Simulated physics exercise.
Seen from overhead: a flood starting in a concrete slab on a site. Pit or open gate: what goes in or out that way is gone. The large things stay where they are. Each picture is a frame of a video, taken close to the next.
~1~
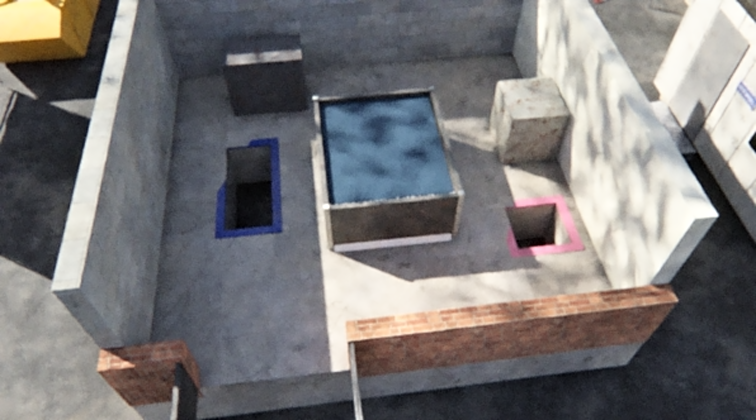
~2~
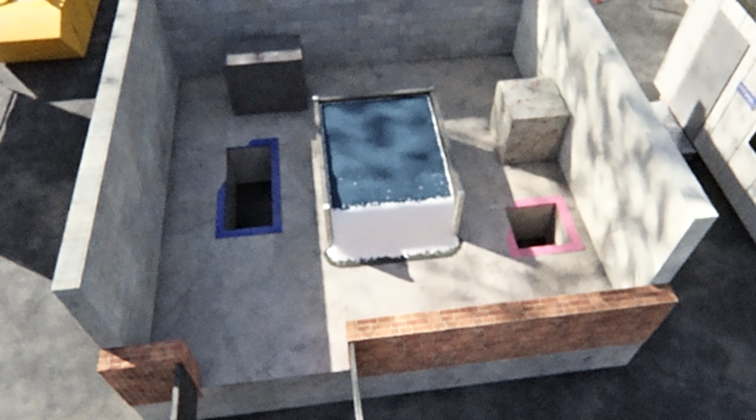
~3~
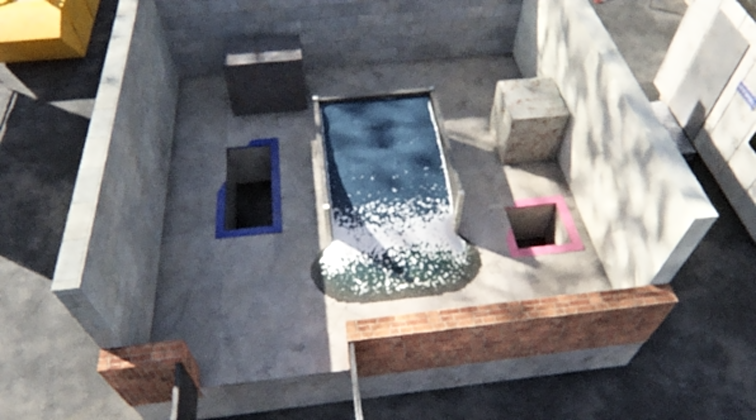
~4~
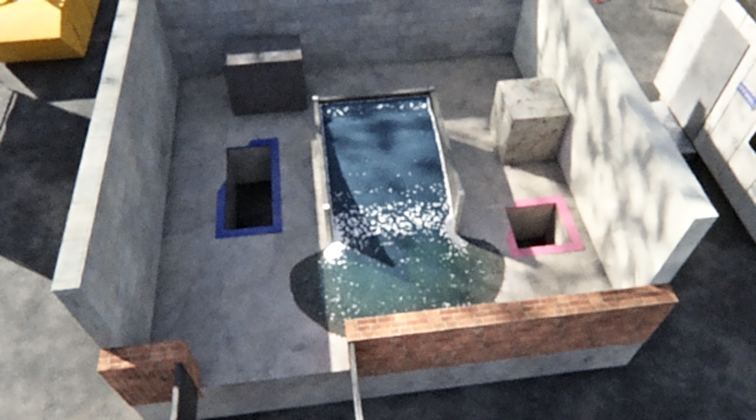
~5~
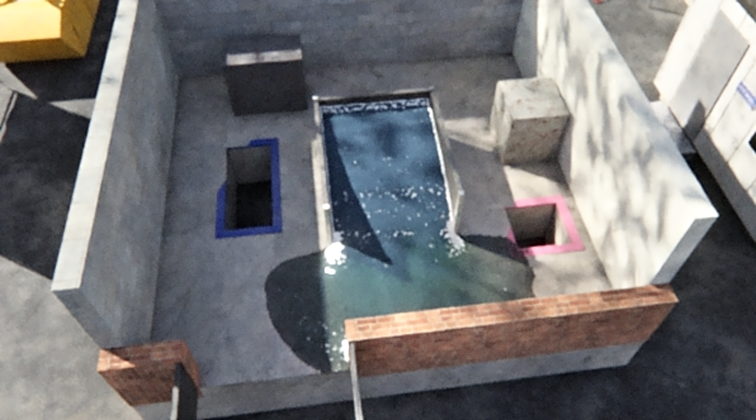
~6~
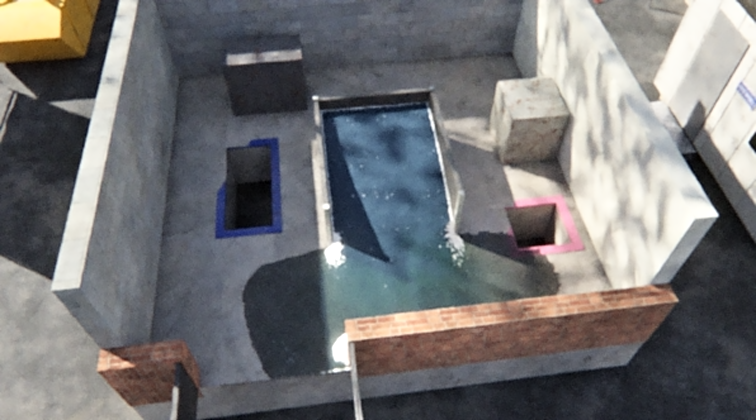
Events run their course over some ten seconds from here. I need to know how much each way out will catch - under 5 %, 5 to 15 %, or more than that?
Here you go: The gate catches more than 15 %; the pink pit catches more than 15 %; the blue pit catches 5 to 15 %.
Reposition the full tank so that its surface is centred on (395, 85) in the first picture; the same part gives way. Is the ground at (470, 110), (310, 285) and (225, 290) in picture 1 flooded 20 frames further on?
In sequence: Unflooded, next inundated, then inundated.
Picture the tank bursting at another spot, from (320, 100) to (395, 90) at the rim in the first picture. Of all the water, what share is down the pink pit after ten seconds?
Roughly, in per cent: Pink 10.
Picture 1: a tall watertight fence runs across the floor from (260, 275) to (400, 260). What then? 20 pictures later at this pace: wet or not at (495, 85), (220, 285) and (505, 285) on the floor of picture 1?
Going one after another, I'd say kept clear of the flood, then reached by the flood, then reached by the flood.
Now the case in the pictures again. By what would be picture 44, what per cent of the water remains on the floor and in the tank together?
Roughly 42 out of every hundred parts.
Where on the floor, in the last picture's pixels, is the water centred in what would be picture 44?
I'd point to (381, 238).
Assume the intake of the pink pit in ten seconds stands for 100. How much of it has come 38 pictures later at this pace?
I make it 80 per cent.
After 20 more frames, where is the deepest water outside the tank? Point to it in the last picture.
Look near (617, 318).
A moment on, water covers 25 % of the floor; the gate 5 %, the pink pit 0 %, the blue pit 0 %.
Next, water covers 35 % of the floor; the gate 12 %, the pink pit 3 %, the blue pit 0 %.
Then, water covers 55 % of the floor; the gate 18 %, the pink pit 16 %, the blue pit 0 %.
Later, water covers 65 % of the floor; the gate 24 %, the pink pit 30 %, the blue pit 4 %.
In the end, water covers 80 % of the floor; the gate 28 %, the pink pit 38 %, the blue pit 7 %.
